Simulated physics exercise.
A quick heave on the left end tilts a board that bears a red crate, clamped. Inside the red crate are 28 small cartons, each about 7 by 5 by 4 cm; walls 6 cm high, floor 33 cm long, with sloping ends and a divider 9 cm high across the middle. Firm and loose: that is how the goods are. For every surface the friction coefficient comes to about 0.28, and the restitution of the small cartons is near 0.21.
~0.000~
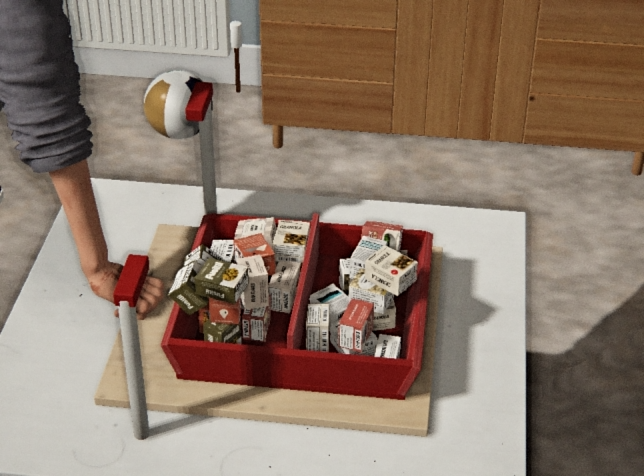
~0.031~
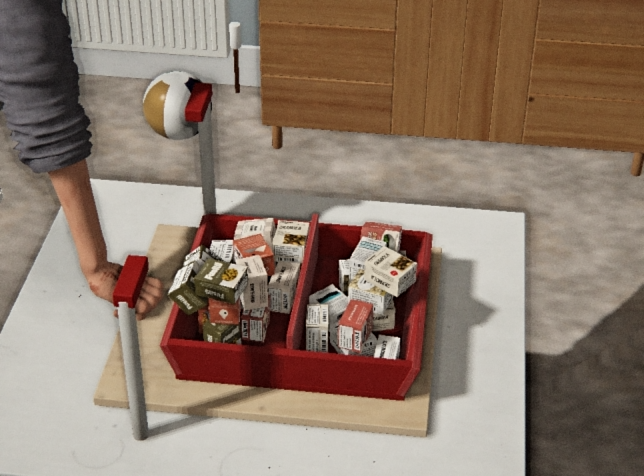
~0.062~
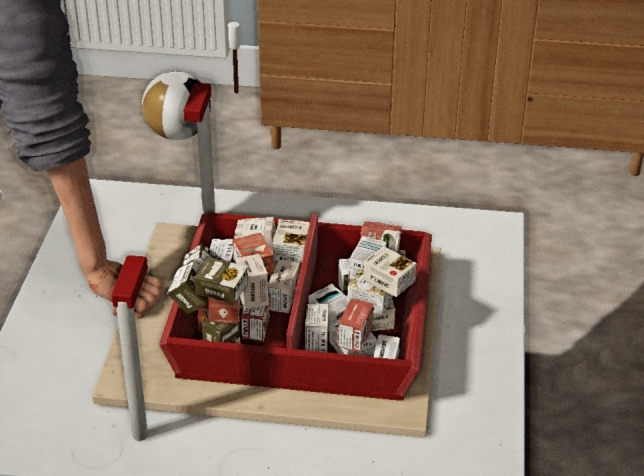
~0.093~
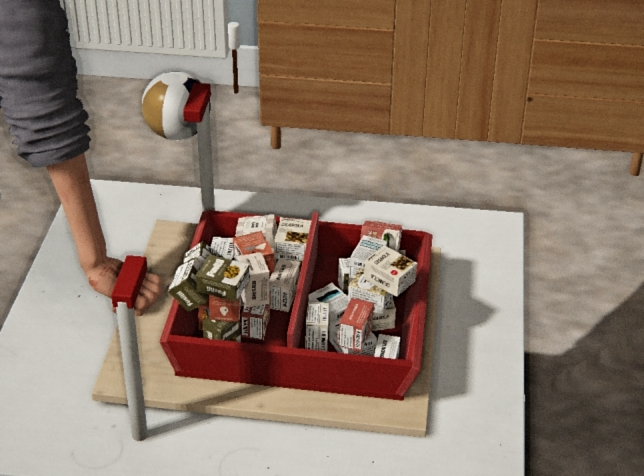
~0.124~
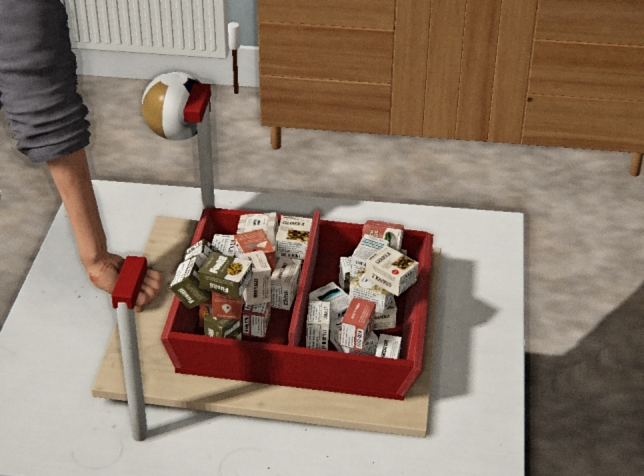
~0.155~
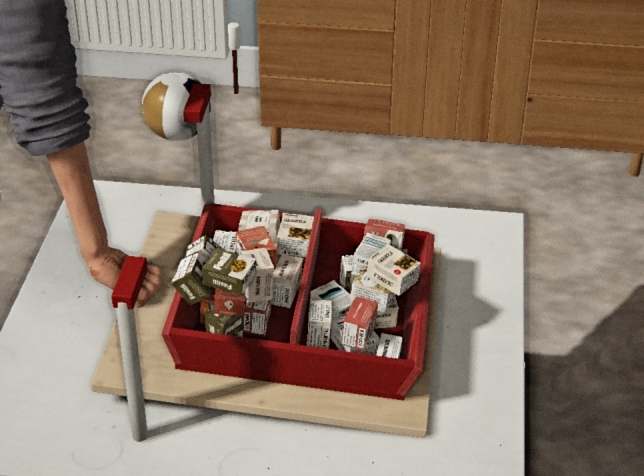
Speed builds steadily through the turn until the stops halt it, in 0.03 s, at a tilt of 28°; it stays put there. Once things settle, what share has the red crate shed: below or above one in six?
Short of a sixth falls out.
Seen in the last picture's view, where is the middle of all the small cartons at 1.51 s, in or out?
Centred roughly at (340, 252).
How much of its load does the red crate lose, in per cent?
About 5 per cent.
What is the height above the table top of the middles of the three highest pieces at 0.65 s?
Around 24 centimetres.
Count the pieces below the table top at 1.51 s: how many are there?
Roughly 1 in all.
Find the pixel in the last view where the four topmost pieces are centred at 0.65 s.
About (312, 221).
After 0.41 s, it hits the stops.
After 0.51 s, tilt 28°; 0 of 28 out of the red crate.
After 0.65 s, tilt 28°; 1 of 28 out of the red crate.
After 0.91 s, tilt 28°; 1 of 28 out of the red crate.
When it is over (at 1.51 s), 1 of 28 out of the red crate. Asked share, 1 of 28, 4 per cent.
